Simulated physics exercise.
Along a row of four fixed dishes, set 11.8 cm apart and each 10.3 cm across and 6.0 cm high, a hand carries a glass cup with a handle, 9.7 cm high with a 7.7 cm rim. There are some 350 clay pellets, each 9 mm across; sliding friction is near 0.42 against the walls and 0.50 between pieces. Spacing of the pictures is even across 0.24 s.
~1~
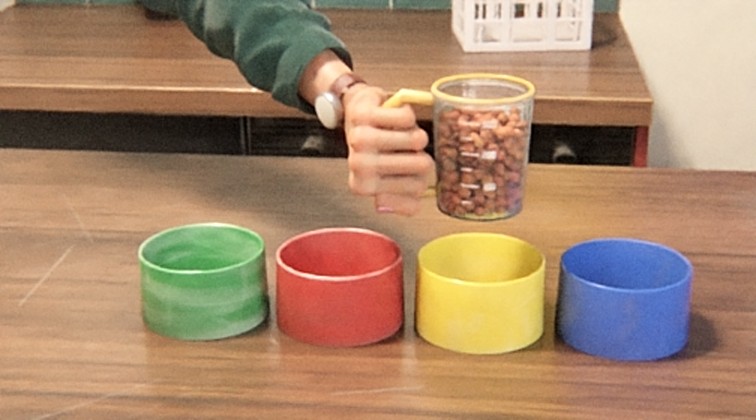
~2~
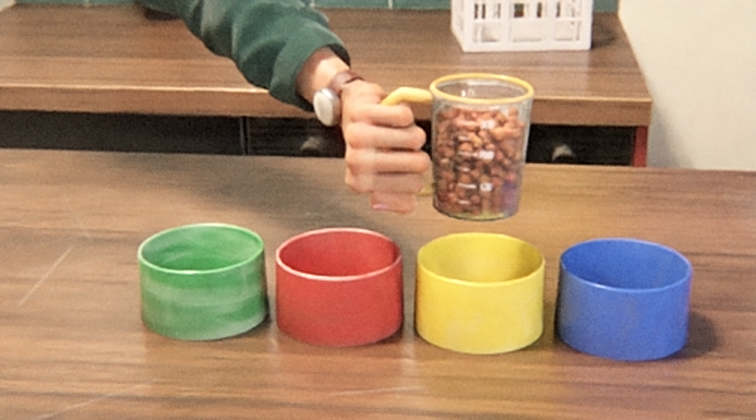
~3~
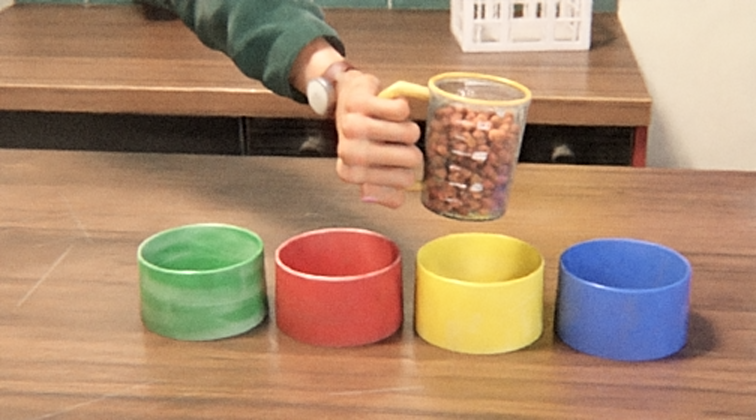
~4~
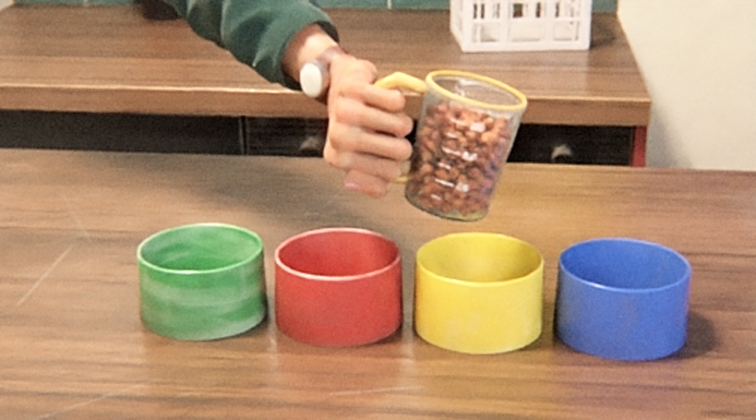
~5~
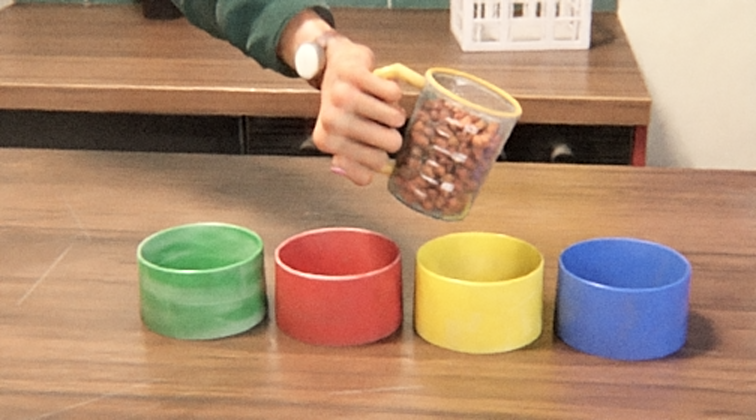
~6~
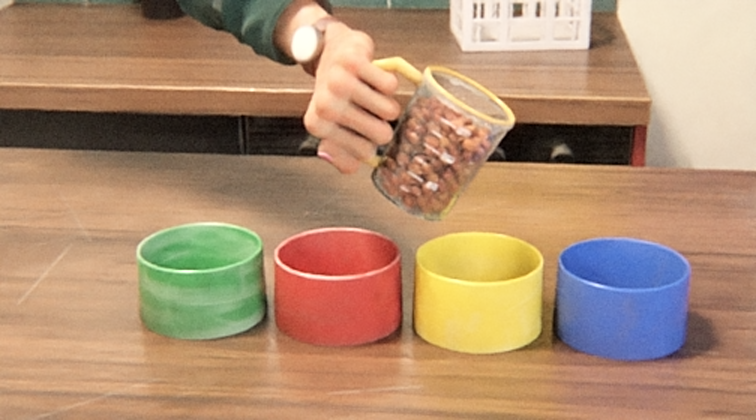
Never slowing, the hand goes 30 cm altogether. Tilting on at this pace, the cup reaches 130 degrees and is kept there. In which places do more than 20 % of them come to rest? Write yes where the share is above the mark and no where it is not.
Red dish: Yes, blue dish: No, green dish: No, yellow dish: No, counter: No.
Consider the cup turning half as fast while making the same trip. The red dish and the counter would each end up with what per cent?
Then: Red 10, counter 10.
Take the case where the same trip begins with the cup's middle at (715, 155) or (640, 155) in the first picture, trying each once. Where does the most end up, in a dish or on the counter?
Blue, then yellow.
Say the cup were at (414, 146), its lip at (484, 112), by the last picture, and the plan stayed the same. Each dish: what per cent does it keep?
You'd end up with red at 0, blue at 0, green at 100 and yellow at 0.
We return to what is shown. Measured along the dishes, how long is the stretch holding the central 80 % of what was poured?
I'd put it near 7 cm.
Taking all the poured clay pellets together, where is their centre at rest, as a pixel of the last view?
About (341, 290).
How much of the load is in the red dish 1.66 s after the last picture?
95 %.
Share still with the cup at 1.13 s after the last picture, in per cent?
Around 0 percent.
Then, 0.68 s after the last picture, tilt 130 degrees; cup holds 40 %, red 50 %.
Then, 1.13 s after the last picture, tilt 130 degrees; cup holds 0 %, red 95 %.
Then, 1.66 s after the last picture, tilt 130 degrees; cup holds 0 %, red 95 %.
In the end, red 95 %, blue 0 %, green 0 %, yellow 0 %, counter 5 %.
